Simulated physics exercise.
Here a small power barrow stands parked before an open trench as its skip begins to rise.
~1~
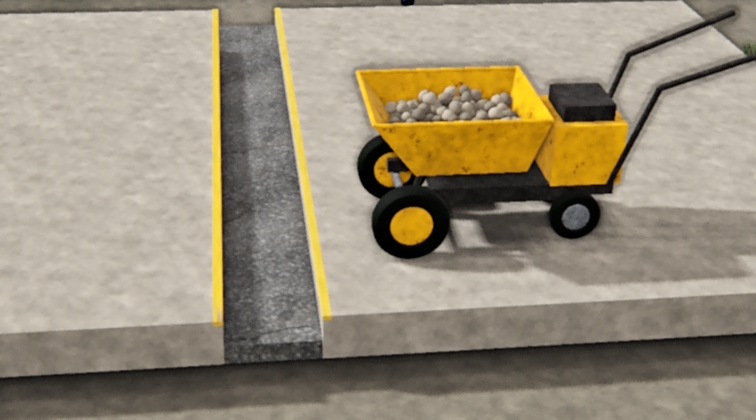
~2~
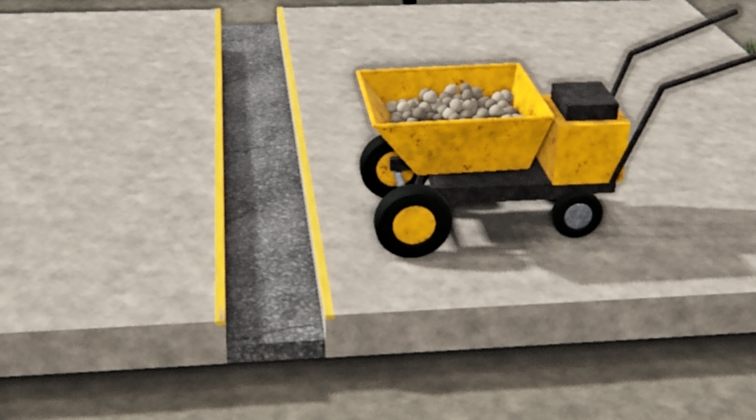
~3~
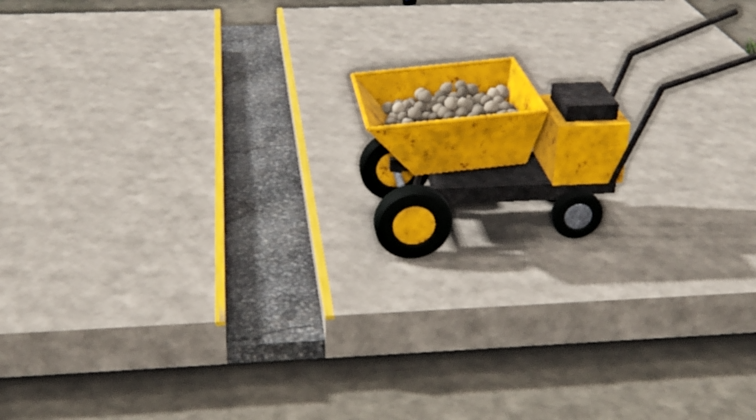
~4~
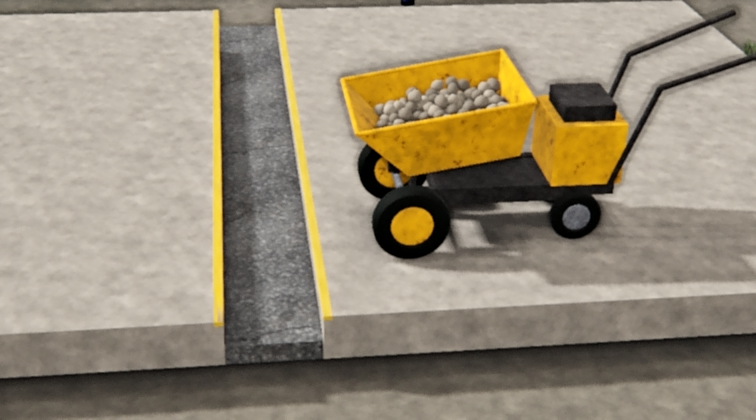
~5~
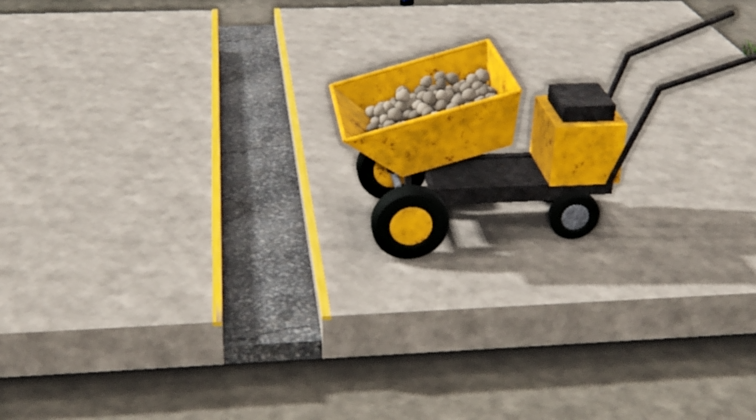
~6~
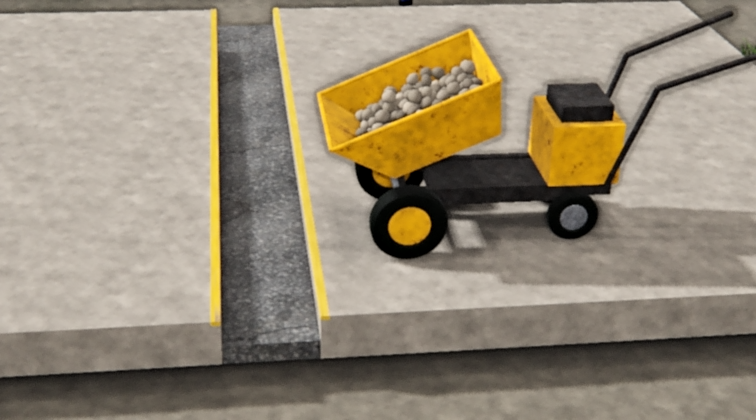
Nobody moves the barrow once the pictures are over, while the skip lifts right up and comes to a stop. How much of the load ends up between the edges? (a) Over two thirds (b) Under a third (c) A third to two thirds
Answer: A.
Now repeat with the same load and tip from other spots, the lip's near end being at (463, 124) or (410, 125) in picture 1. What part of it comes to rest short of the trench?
Roughly 40 percent first, then roughly 0 percent.
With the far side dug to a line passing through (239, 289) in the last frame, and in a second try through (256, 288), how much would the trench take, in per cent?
In order: 70 per cent, then 50 per cent.
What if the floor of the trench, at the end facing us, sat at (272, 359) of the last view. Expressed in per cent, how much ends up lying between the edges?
Around 100 percent.
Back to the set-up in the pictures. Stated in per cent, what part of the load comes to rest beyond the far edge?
Roughly 5 percent of the pieces, I think.
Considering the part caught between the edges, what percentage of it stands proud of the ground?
20 %.
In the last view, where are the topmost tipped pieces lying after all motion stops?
I'd mark the summit at roughly pixel (267, 219).
Soon after the last picture, skip tipped steeply; all in the skip.
A little later, skip tipped right over; most in the skip; about a quarter in or heaped over the trench; a stray few falling.
Later still, skip tipped right over; a small part in the skip; most in or heaped over the trench; a small part beyond it.
At rest, skip tipped right over; a small part in the skip; most in or heaped over the trench; a small part beyond it.
